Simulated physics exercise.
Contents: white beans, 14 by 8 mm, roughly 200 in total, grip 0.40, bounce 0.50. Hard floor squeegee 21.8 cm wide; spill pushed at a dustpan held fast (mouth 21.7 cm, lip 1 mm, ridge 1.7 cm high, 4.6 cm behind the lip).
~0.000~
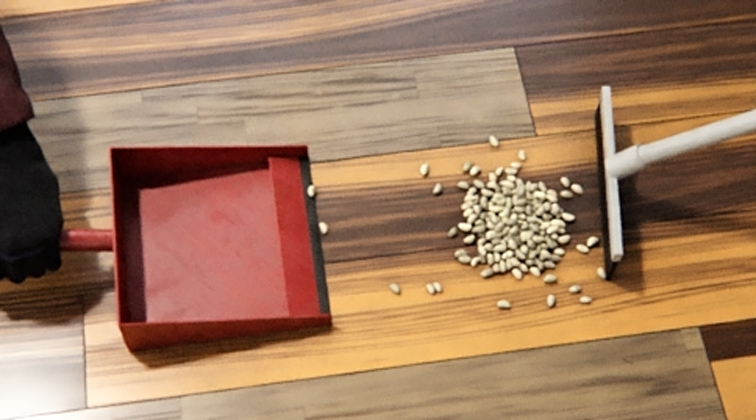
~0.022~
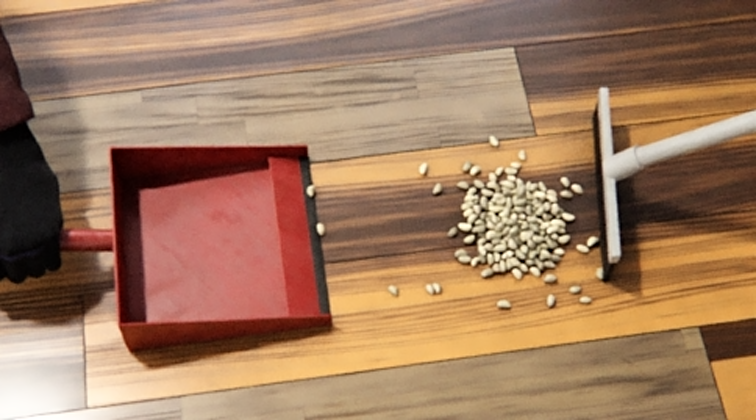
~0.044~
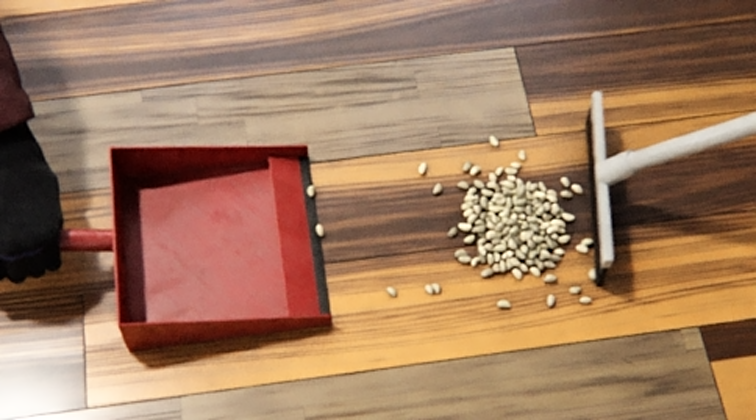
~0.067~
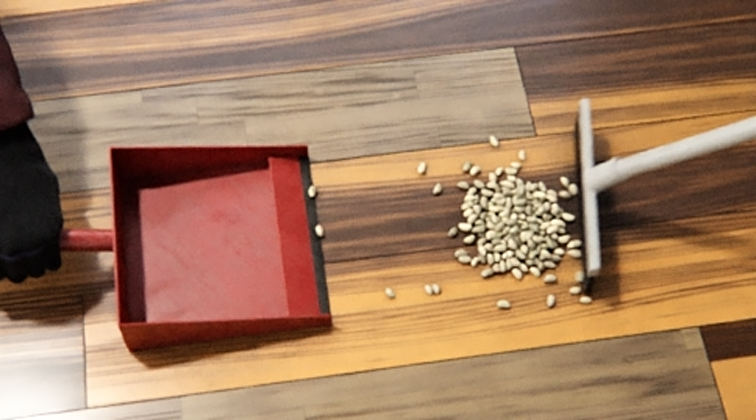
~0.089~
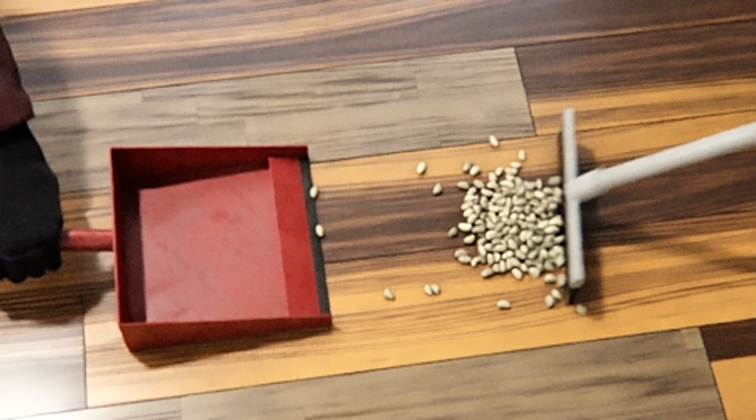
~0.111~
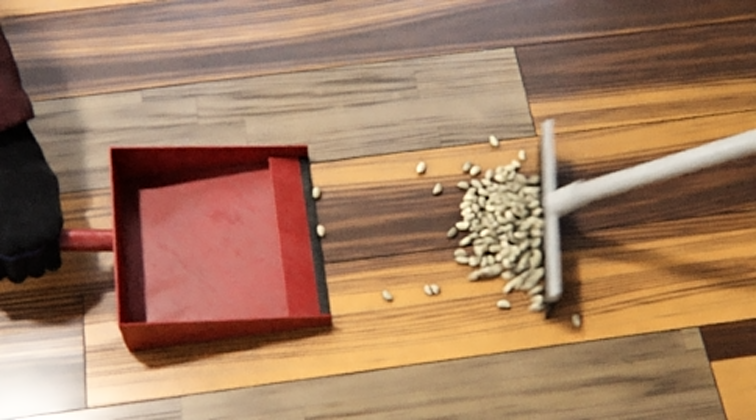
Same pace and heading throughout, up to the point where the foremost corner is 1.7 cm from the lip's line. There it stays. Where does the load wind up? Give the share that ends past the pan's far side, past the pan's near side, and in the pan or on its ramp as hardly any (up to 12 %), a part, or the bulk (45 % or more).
Past the pan's far side: Hardly any; past the pan's near side: A part; in the pan or on its ramp: A part.
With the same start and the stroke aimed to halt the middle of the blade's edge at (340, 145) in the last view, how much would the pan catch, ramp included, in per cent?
I'd expect around 40 per cent.
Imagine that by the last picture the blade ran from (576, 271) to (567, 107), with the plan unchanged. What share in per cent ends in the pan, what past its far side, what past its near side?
Pan 25, far 10, near 15.
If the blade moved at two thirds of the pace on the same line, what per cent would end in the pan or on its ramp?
It would be around 15 percent.
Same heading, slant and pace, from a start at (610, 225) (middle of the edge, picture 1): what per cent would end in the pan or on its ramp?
Roughly 20 percent would end up there.
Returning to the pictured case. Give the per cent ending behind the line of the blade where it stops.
Estimate: Around 5 %.
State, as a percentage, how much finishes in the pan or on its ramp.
Around 35 percent.
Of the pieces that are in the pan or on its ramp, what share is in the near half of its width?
I'd put it at around 60 per cent.
After 0.21 s, middle of the blade 13 cm from the lip; 0 % over the lip, far side 0 %, near side 10 %.
Then, at 0.28 s, middle of the blade 5 cm from the lip; 0 % over the lip, far side 5 %, near side 15 %.
Then, at 0.48 s, middle of the blade 4 cm from the lip; 40 % over the lip, far side 5 %, near side 20 %.
By 2.9 s all is still; far side 10 %, near side 20 %, pan 35 %, in front of the lip or behind the blade 35 %.
